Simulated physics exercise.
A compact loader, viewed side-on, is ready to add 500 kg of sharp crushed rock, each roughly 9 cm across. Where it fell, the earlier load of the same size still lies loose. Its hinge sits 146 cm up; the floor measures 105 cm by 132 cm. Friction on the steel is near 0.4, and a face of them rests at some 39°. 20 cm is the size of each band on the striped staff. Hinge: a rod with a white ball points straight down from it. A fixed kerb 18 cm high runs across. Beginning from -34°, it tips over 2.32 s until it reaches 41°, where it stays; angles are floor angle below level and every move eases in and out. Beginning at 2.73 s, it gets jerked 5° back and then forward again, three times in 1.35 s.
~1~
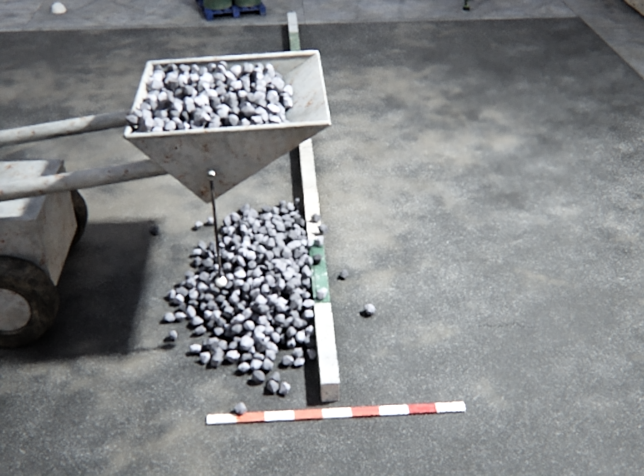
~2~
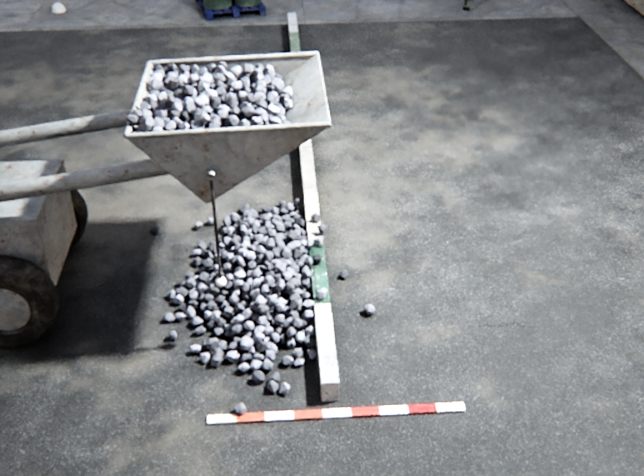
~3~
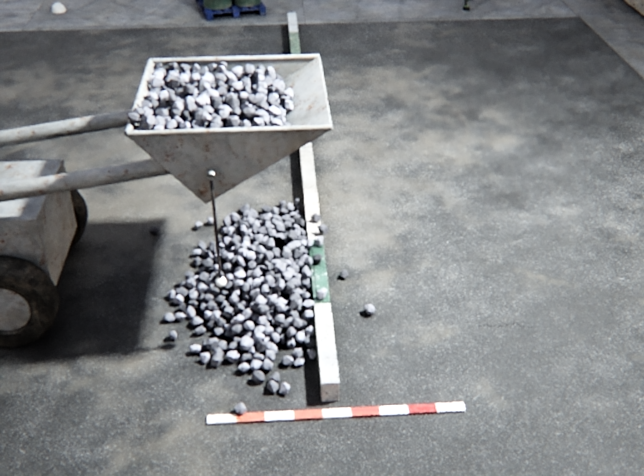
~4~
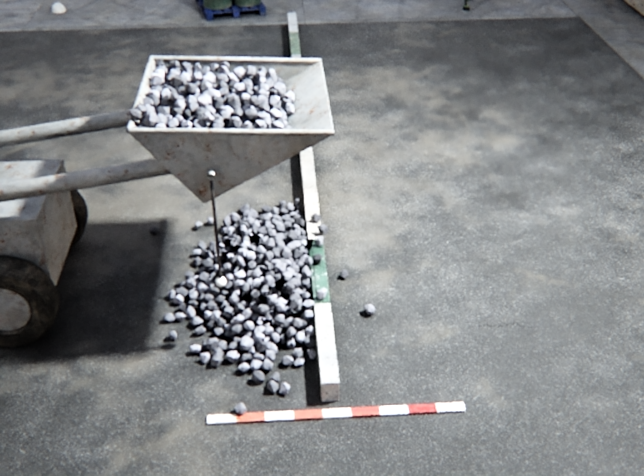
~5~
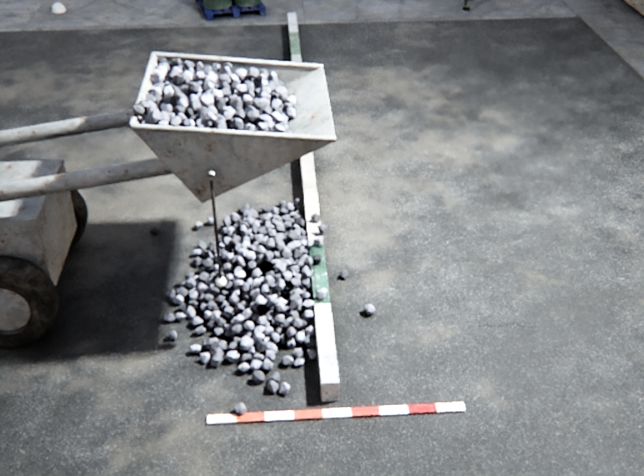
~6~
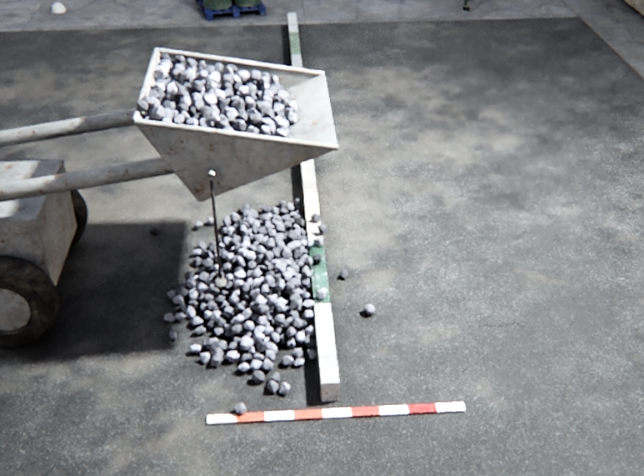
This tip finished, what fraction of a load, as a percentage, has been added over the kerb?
About 93 per cent of a load.
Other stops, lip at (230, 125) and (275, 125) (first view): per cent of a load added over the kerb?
5 % and 40 %.
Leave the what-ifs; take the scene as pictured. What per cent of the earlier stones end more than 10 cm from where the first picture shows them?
Close to 0 per cent.
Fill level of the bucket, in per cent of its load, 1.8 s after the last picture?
Some 25 percent, roughly.
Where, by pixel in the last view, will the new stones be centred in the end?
Roughly at pixel (365, 269).
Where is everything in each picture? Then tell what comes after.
In the first frame, the bucket is at -34°, its lip at (330, 123); the top of the load is at (202, 79). The earlier load is highest near (268, 262), 32 cm above ground level, 99 % on this side of the kerb, 1 % over the kerb.
The second frame shows lip at (330, 125), floor tilted -33°, highest stones at (194, 81).
In the third frame, the bucket is at -32°, its lip at (332, 128); the top of the load is at (179, 78).
The fourth frame shows lip at (334, 133), floor tilted -29°, highest stones at (173, 76).
The fifth frame shows lip at (336, 140), floor tilted -26°, highest stones at (170, 71).
In the sixth frame, the bucket is at -22°, its lip at (337, 148); the top of the load is at (170, 71).
Then, 1.1 s after the last picture the floor is at 29°; in per cent of one load, 100 in the bucket, 100 on this side of the kerb, 1 over the kerb; the foremost stones are at (328, 251).
Then, 1.8 s after the last picture the floor is at 41°; in per cent of one load, 27 in the bucket, 125 on this side of the kerb, 48 over the kerb; the foremost stones are at (404, 262).
Then, 3.9 s after the last picture the floor is at 41°; in per cent of one load, 0 in the bucket, 106 on this side of the kerb, 94 over the kerb; the foremost stones are at (485, 253).
Then, 6.8 s after the last picture the floor is at 41°; in per cent of one load, 0 in the bucket, 106 on this side of the kerb, 94 over the kerb; the foremost stones are at (485, 253). Net gain over the kerb, 93.
